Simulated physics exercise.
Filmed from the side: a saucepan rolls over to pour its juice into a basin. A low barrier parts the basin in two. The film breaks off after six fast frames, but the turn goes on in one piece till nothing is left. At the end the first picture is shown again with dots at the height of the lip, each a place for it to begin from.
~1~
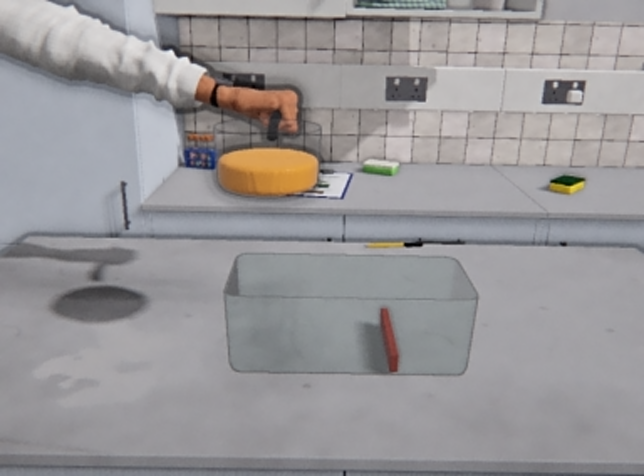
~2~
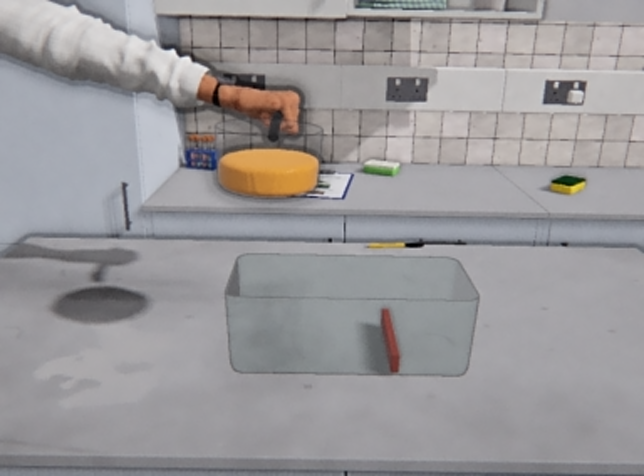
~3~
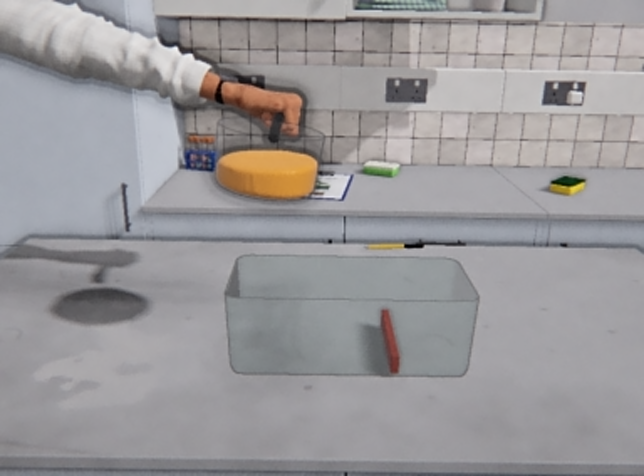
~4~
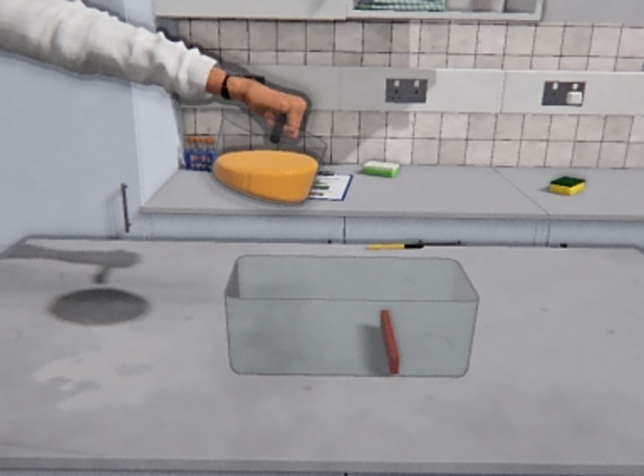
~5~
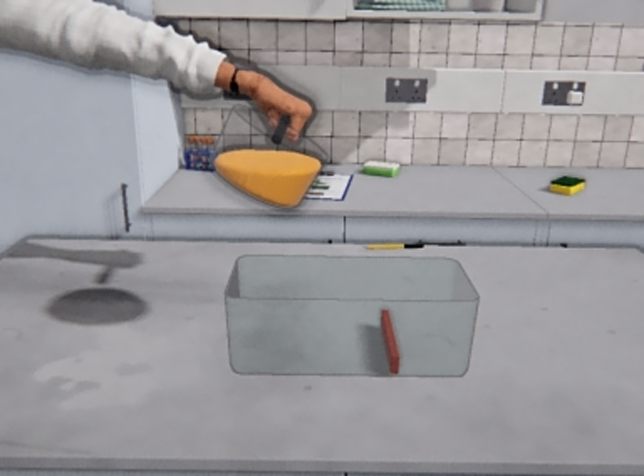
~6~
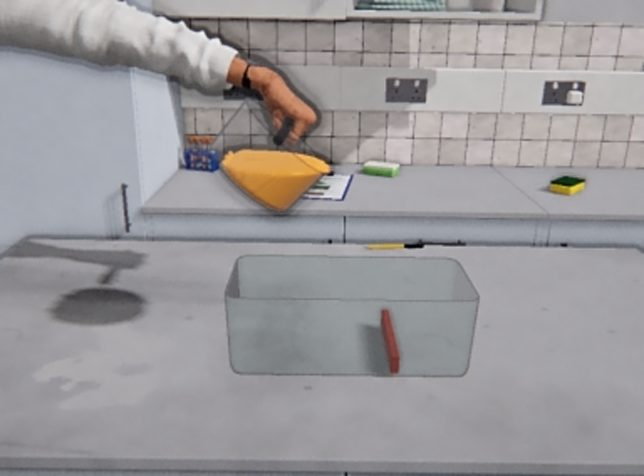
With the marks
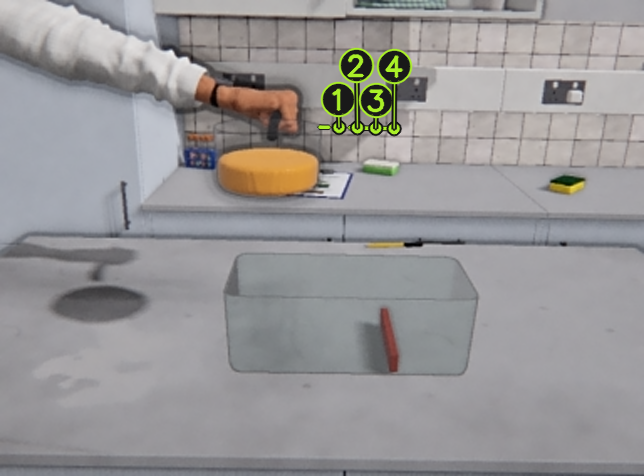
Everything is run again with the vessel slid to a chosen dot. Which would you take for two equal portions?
2 works best here.
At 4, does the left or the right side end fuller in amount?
The right side.
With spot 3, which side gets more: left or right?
More ends on the right.
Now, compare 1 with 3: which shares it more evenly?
Spot 3.
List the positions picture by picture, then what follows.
In the first picture, upright, lip at (319, 127); basin from (229, 368) to (466, 372); top of the wall at (389, 330); nothing has left yet.
In the second picture, upright, lip at (321, 129); nothing has left yet.
In the third picture, tipped about 8°, lip at (323, 135); nothing has left yet.
In the fourth picture, tipped about 16°, lip at (326, 145); nothing has left yet.
In the fifth picture, tipped about 28°, lip at (327, 156); nothing has left yet.
In the sixth picture, tipped about 42°, lip at (326, 170); juice is over the lip, down to (326, 170).
On the marked copy, 1 at (339, 127); 2 at (357, 127); 3 at (375, 128); 4 at (394, 128).
Choosing 1, about 80 % ends left of the wall and 18 % right of it.
Choosing 2, about 50 % ends left of the wall and 50 % right of it.
Choosing 3, about 29 % ends left of the wall and 70 % right of it.
Choosing 4, about 20 % ends left of the wall and 80 % right of it.
